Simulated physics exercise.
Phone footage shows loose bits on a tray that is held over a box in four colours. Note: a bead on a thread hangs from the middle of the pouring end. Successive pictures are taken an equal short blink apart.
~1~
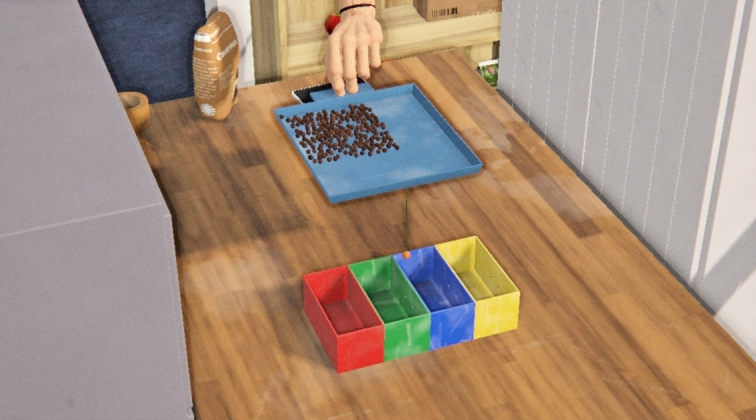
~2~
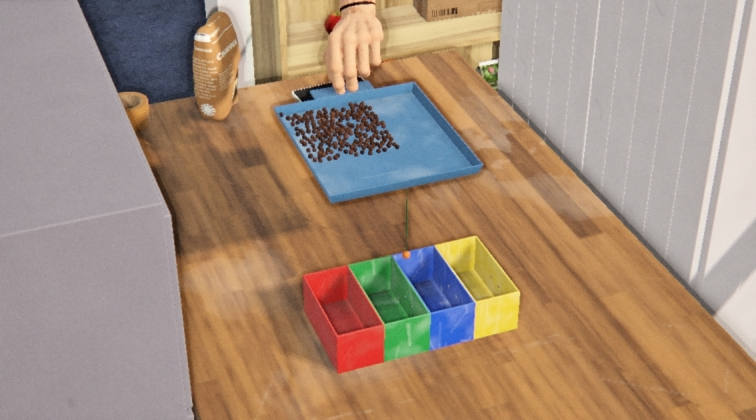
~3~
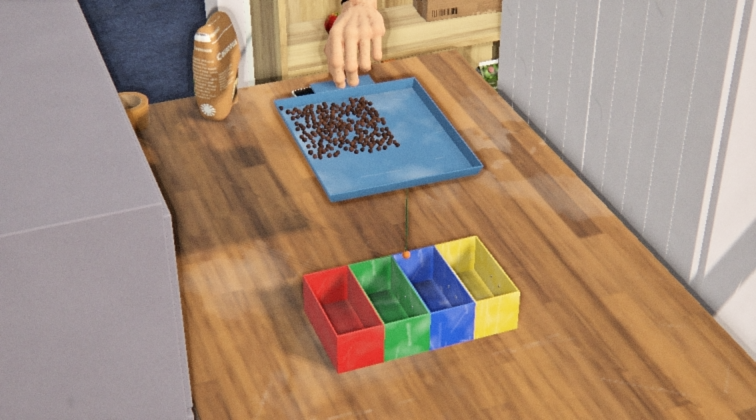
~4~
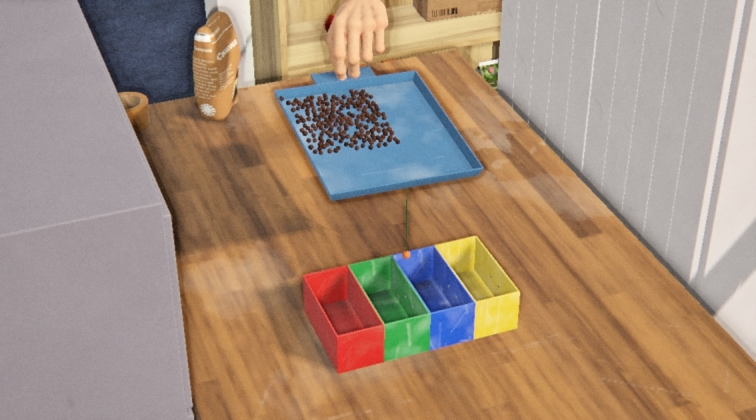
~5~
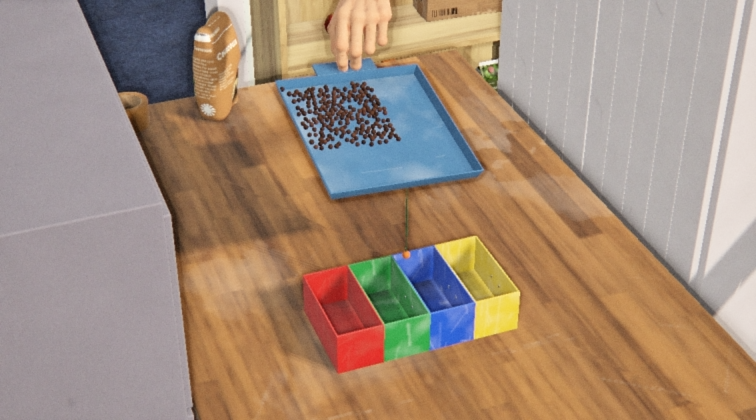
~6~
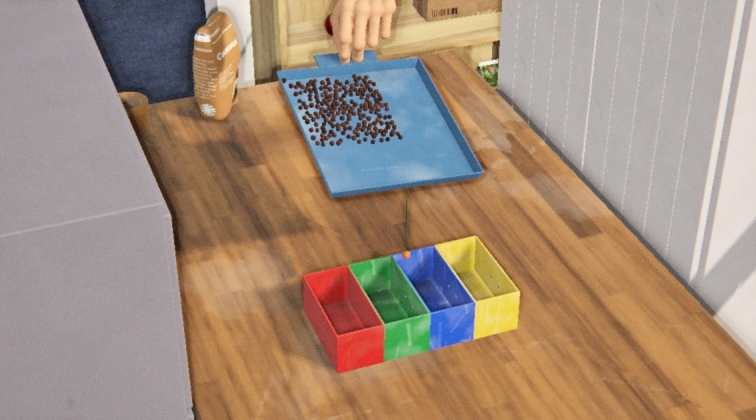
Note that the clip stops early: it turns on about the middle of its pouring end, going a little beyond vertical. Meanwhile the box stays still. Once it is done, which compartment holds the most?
The yellow compartment holds the most.
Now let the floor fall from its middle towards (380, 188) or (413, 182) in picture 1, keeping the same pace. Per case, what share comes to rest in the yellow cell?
For the first aim it is 0 in a hundred, for the second 20 in a hundred.
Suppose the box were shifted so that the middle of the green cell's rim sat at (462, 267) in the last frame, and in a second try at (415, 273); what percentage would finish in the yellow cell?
Roughly 0% on the first try and 30% on the second.
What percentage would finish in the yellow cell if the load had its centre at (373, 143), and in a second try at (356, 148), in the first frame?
It would be 70 in a hundred, and then 60 in a hundred.
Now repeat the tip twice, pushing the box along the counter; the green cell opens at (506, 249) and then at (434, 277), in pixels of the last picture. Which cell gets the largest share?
So the first one goes to the red cell and the second to that blue cell.
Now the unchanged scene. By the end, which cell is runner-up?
Number two is that blue cell.
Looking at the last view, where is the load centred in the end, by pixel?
Near (472, 298).
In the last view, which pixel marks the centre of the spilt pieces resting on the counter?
Those pieces end up centred close to (565, 301).
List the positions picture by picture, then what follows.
In the first picture, corners of the pouring end at (331, 194) and (478, 163), level; middle of the load at (342, 132), allspice berries; bead on its thread at (406, 255); red cell at (361, 346); green cell at (407, 334); blue cell at (452, 323); yellow cell at (497, 312).
In the second picture, corners of the pouring end at (332, 194) and (478, 163), level; middle of the load at (342, 131).
In the third picture, corners of the pouring end at (332, 193) and (478, 165), tipped barely, lowest at the right corner; middle of the load at (342, 127).
In the fourth picture, corners of the pouring end at (332, 192) and (479, 166), tipped a little, lowest at the right corner; middle of the load at (342, 120).
In the fifth picture, corners of the pouring end at (333, 191) and (479, 168), tipped a little, lowest at the right corner; middle of the load at (343, 114).
In the sixth picture, corners of the pouring end at (334, 190) and (479, 170), tipped clearly, lowest at the right corner; middle of the load at (345, 109); red cell at (361, 346); green cell at (407, 334); blue cell at (452, 323); yellow cell at (497, 312).
Soon, tray tipped steeply; about two thirds on the tray; a small part in the yellow cell; a small part in the blue cell; a stray few in the green cell; about a quarter falling or outside the box.
A while on, tray tipped right over; about a quarter on the tray; about a third in the yellow cell; a small part in the blue cell; a stray few in the green cell; about a quarter falling or outside the box.
Towards the end, tray tipped past a quarter turn; about two thirds in the yellow cell; about a quarter in the blue cell; a stray few in the green cell; a small part falling or outside the box.
Finally, tray tipped past a quarter turn; about two thirds in the yellow cell; about a quarter in the blue cell; a stray few in the green cell; none in the red cell; a small part outside the box.
